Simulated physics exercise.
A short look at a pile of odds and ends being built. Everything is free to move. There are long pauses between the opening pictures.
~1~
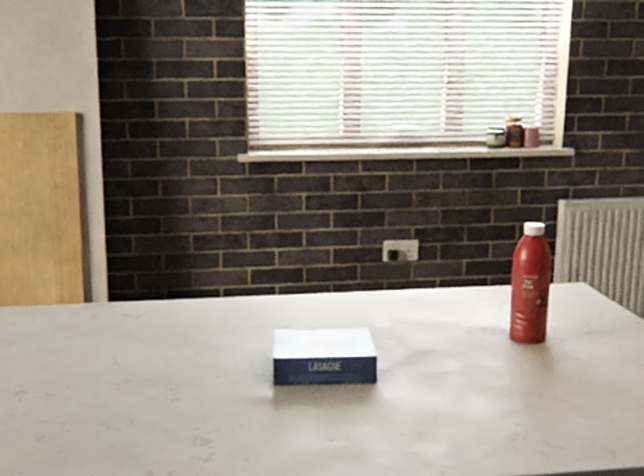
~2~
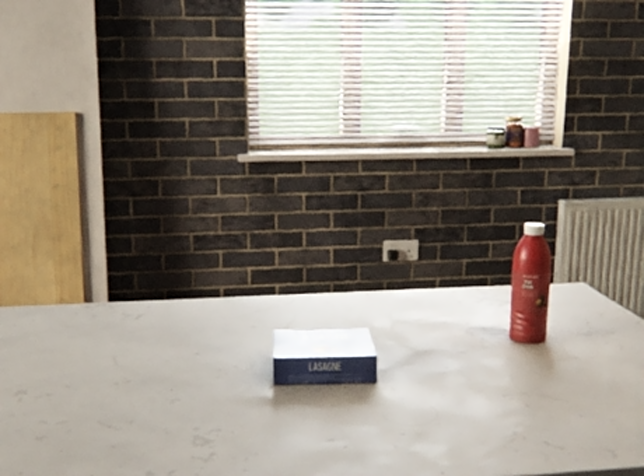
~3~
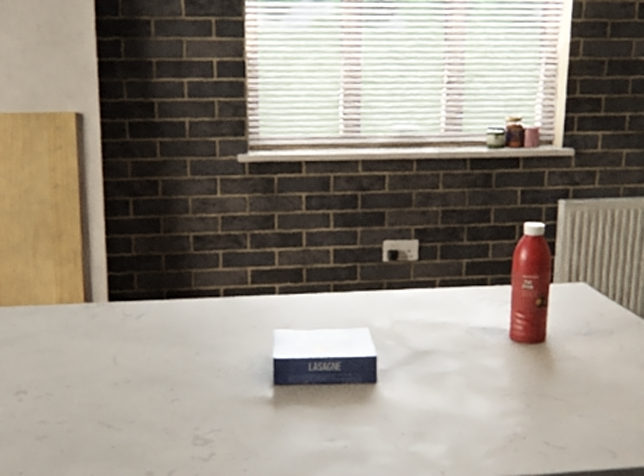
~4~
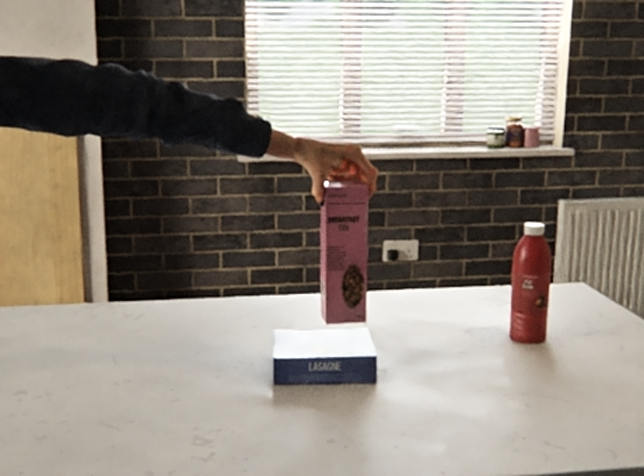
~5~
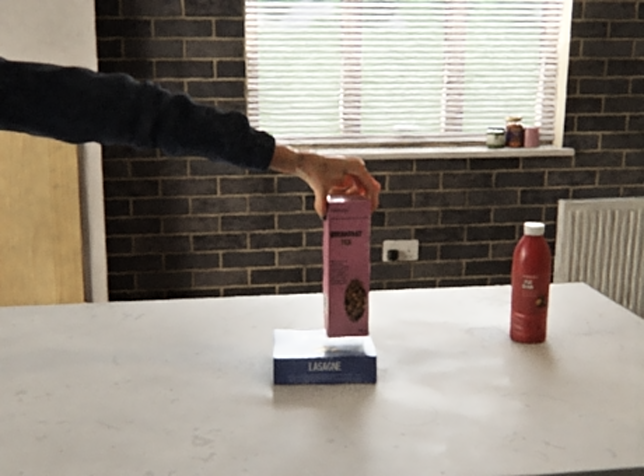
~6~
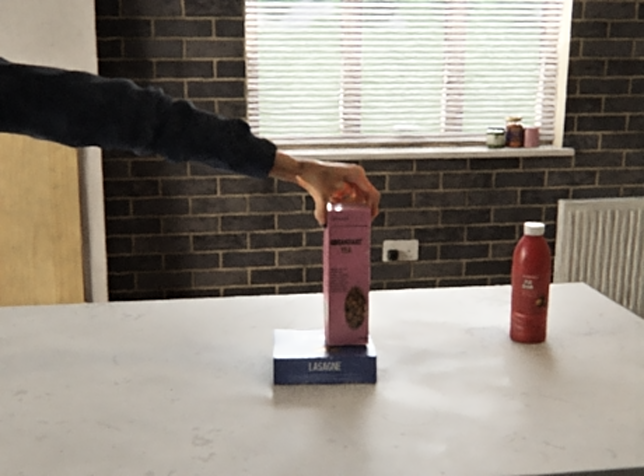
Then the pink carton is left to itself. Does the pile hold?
It keeps its balance.
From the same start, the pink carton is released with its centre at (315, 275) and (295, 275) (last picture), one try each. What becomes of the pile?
First try: It stays up; second try: It stays up.
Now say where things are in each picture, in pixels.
In the first picture, the last thing is not in view yet; red bottle (531, 282).
In the second picture, the last thing is not in view yet; red bottle (531, 282).
In the third picture, the last thing is not in view yet; red bottle (531, 282).
The fourth picture shows coming down; pink carton (344, 253); red bottle (531, 282).
The fifth picture shows coming down; pink carton (346, 267); red bottle (531, 282).
The sixth picture shows set down, still held; pink carton (346, 274); red bottle (531, 282).
Then, 0.50 s after the last picture, nothing has stirred.
Then, 1.30 s after the last picture, pink carton resting near (346, 275).
At rest, all 3 in place. Seen from the same camera at the end, pink carton near (346, 275). The pile stays up.
